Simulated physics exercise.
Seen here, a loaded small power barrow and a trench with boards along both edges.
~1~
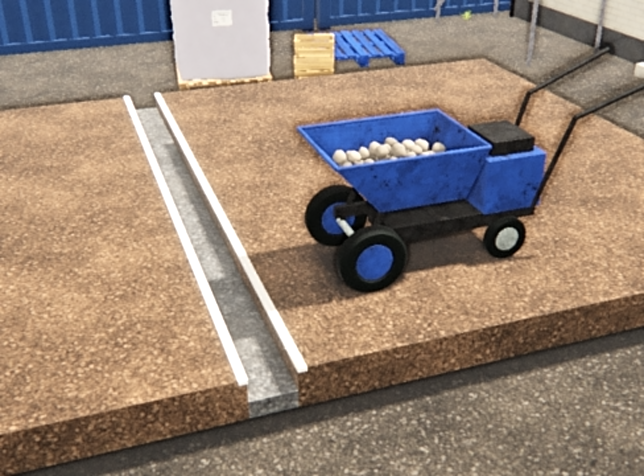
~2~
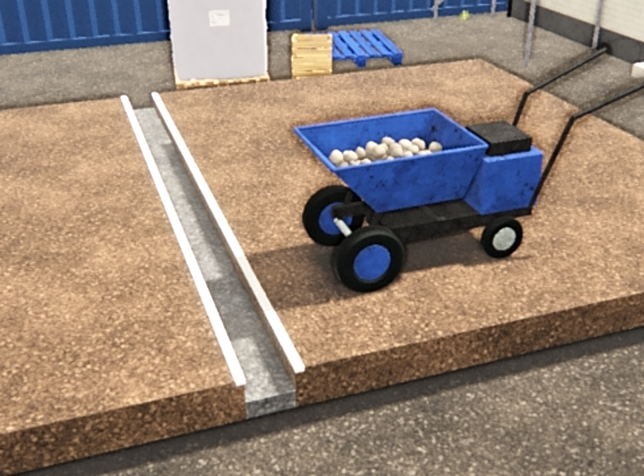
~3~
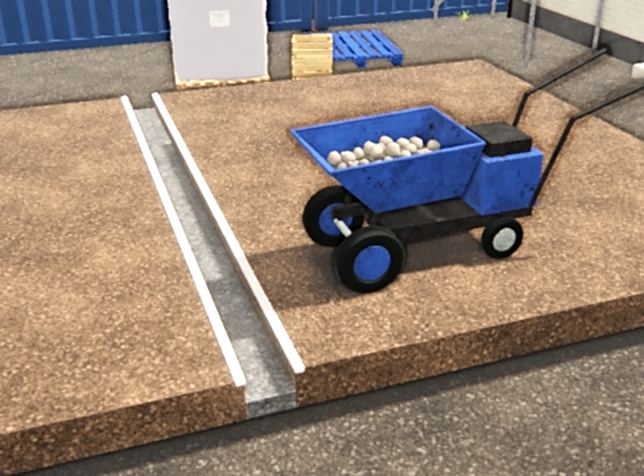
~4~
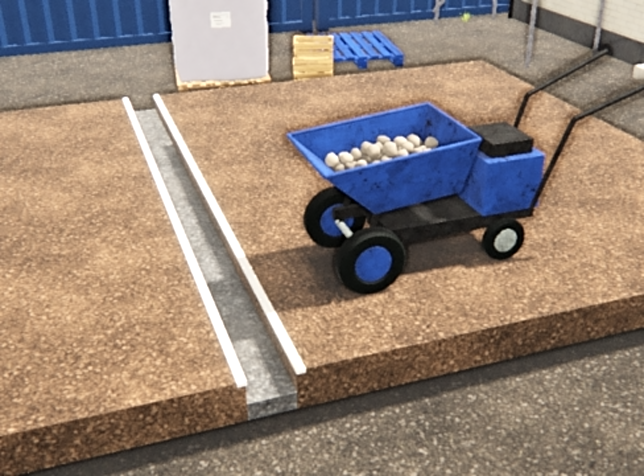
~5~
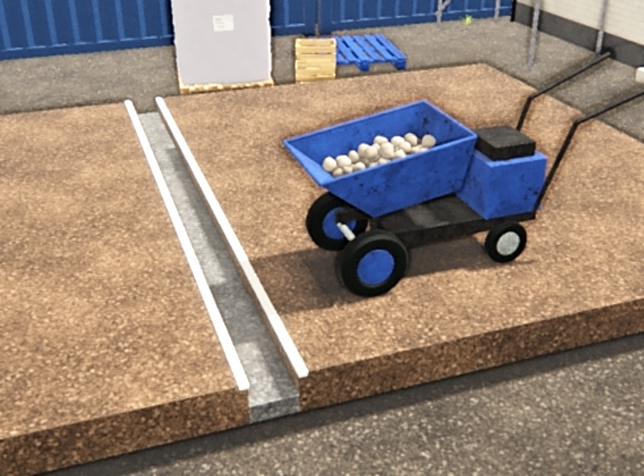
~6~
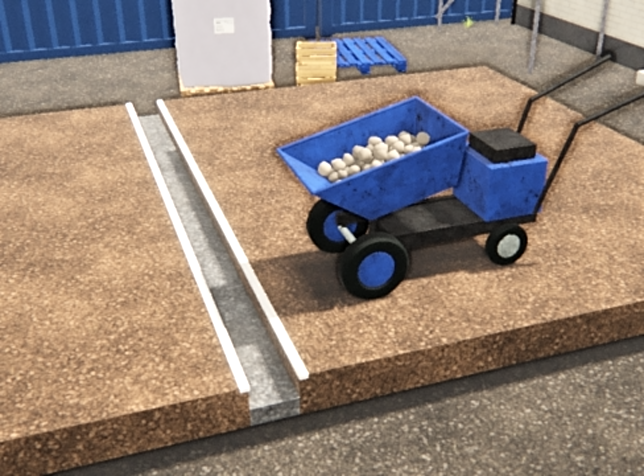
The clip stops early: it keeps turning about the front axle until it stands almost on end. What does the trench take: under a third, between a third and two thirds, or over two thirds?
Between the edges lies over two thirds of the load.
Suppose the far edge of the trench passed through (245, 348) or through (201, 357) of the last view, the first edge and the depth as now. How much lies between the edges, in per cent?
In turn 50 and 100 in a hundred.
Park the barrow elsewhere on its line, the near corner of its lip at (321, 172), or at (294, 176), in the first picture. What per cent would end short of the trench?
Near 0 % and 0 %.
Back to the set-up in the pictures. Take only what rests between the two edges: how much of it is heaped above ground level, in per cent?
It comes to 20 per cent or so.
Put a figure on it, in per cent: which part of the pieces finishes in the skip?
Close to 15 per cent.
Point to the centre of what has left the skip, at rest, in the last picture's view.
Roughly at (231, 304).
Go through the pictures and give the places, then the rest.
Lip of the skip near (337, 170), level; top of the load near (406, 159), river pebbles; first edge of the trench near (284, 333); far edge near (228, 344), the trench under half as wide as the skip, and about half as deep as wide, in the first frame.
Lip of the skip near (333, 171), level; top of the load near (403, 159), in the second frame.
Lip of the skip near (330, 173), tipped barely; top of the load near (401, 158), in the third frame.
Lip of the skip near (325, 177), tipped barely; top of the load near (399, 157), in the fourth frame.
Lip of the skip near (321, 185), tipped a little; top of the load near (404, 149), in the fifth frame.
Lip of the skip near (313, 193), tipped a little; top of the load near (409, 151); first edge of the trench near (285, 340); far edge near (230, 351), in the sixth frame.
Shortly afterwards, skip tipped steeply; the whole lot in the skip.
Next, skip tipped right over; near two thirds in the skip; near a quarter in or heaped over the trench; only a few beyond it; only a few falling.
Some moments later, skip tipped right over; a little in the skip; the bulk in or heaped over the trench; a little beyond it.
In the end, skip tipped right over; a little in the skip; the bulk in or heaped over the trench; a little beyond it.
